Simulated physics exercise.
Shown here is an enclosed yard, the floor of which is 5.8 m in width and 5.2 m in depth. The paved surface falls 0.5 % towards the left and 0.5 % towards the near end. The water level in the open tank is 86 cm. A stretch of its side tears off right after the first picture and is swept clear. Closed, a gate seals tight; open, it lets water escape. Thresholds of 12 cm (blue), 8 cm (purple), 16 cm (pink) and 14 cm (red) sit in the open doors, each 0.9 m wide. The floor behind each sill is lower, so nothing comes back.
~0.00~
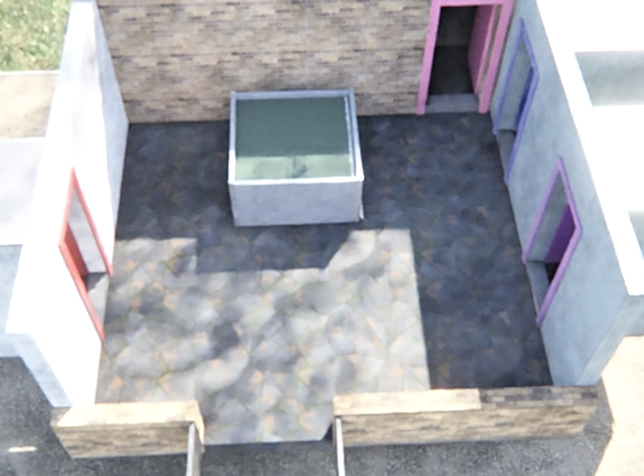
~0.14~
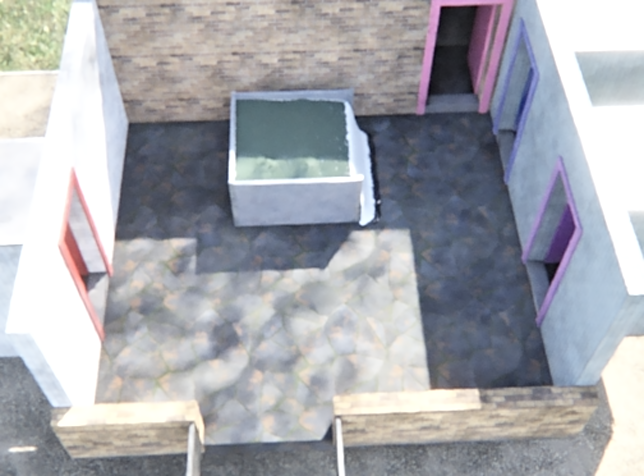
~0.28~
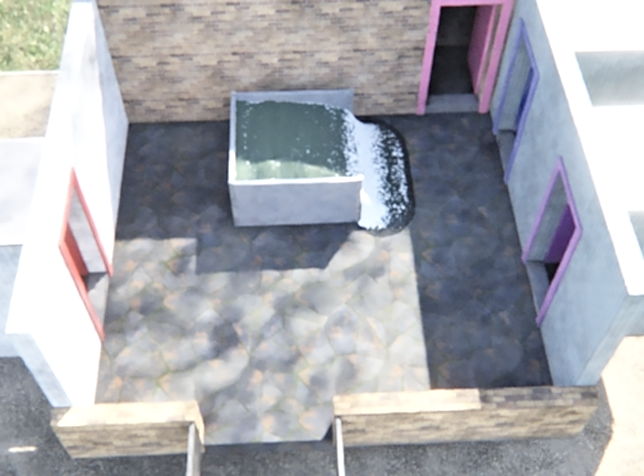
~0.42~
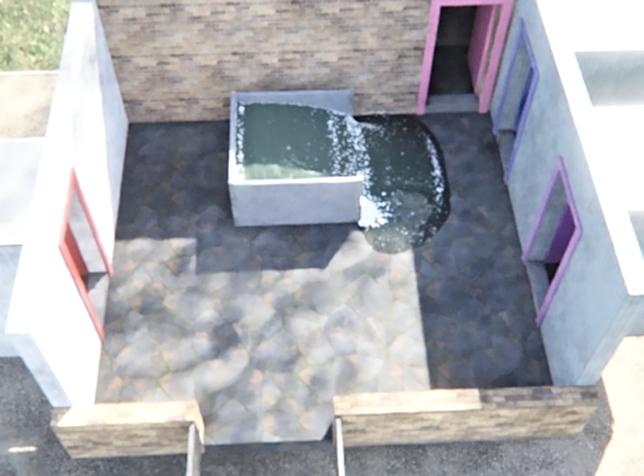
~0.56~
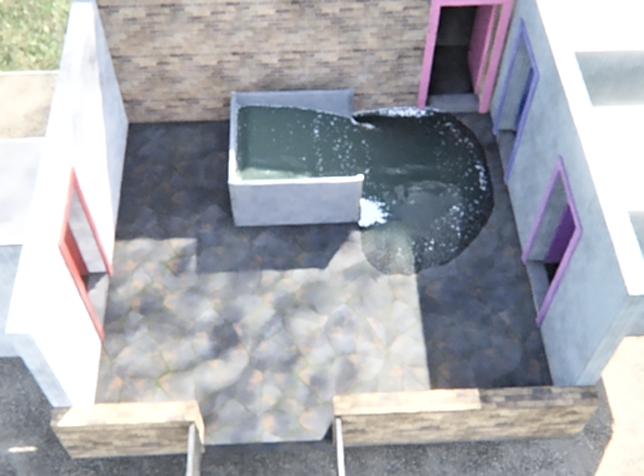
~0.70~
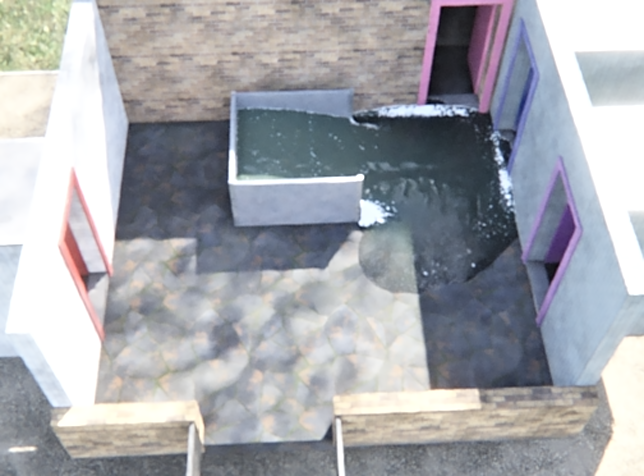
Walled yard with coloured doorways, water bursting from the right side of an open tank and spreading to the right-hand wall.
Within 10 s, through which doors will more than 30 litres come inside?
In order: Blue door: Surplus, purple door: Surplus, pink door: Surplus, red door: Short.
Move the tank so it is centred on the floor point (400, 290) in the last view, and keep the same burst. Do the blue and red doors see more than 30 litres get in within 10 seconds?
Measured against the limit, the blue door stays within it and the red door stays within it.
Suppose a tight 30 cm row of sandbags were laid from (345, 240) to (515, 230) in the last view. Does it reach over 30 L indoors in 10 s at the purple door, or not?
Outcome - purple: Pass.
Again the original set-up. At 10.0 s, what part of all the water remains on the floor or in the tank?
70 %.
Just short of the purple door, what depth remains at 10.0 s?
About 5.5 centimetres.
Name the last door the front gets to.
The final one is the red door.
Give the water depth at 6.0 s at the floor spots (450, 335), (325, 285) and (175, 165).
Roughly 12, 1 and 1 cm, in turn.
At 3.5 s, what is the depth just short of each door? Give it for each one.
Measured in centimetres, the blue door gives 19, the purple door 10, the pink door 19 and the red door 0.
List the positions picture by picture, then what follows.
Still water, 86 cm deep, in the open tank at (294, 139), in the first frame.
Water pours out at (352, 160) and has run 0.9 m, to (363, 224); typically 7 cm deep outside, 86 cm at the open tank's back, in the second frame.
The front is at (393, 230), 1.2 m from the gap at (352, 164); 1.5 m2 of floor is under water; 82 cm left at the back of the open tank, in the third frame.
The front is at (441, 218), 1.5 m from the gap at (352, 165); 3.0 m2 of floor is under water; 75 cm left at the back of the open tank, in the fourth frame.
Water pours out at (352, 166) and has run 2.1 m, to (487, 206); typically 10 cm deep outside, 74 cm at the open tank's back, in the fifth frame.
Water pours out at (352, 167) and has run 2.6 m, to (517, 228); typically 9 cm deep outside, 69 cm at the open tank's back, in the sixth frame.
After 1.4 s water covers 30 % of the floor and is deepest (53 cm) near (487, 117); blue door 46 cm at the sill, 158 L in, purple door 16 cm at the sill, 3 L in, pink door 28 cm at the sill, 5 L in, red door not reached.
After 2.2 s water covers 35 % of the floor and is deepest (40 cm) near (554, 410); blue door 36 cm at the sill, 343 L in, purple door 16 cm at the sill, 26 L in, pink door 30 cm at the sill, 53 L in, red door not reached.
After 3.5 s water covers 50 % of the floor and is deepest (25 cm) near (525, 412); blue door 19 cm at the sill, 447 L in, purple door 10 cm at the sill, 47 L in, pink door 19 cm at the sill, 113 L in, red door not reached.
After 6.0 s water covers 80 % of the floor and is deepest (16 cm) near (123, 402); blue door 7 cm at the sill, 461 L in, purple door 7 cm at the sill, 50 L in, pink door 7 cm at the sill, 118 L in, red door 10 cm at the sill, 0 L in.
After 10.0 s water covers 95 % of the floor and is deepest (12 cm) near (208, 127); blue door 3 cm at the sill, 461 L in, purple door 5 cm at the sill, 52 L in, pink door 2 cm at the sill, 118 L in, red door 8 cm at the sill, 0 L in.
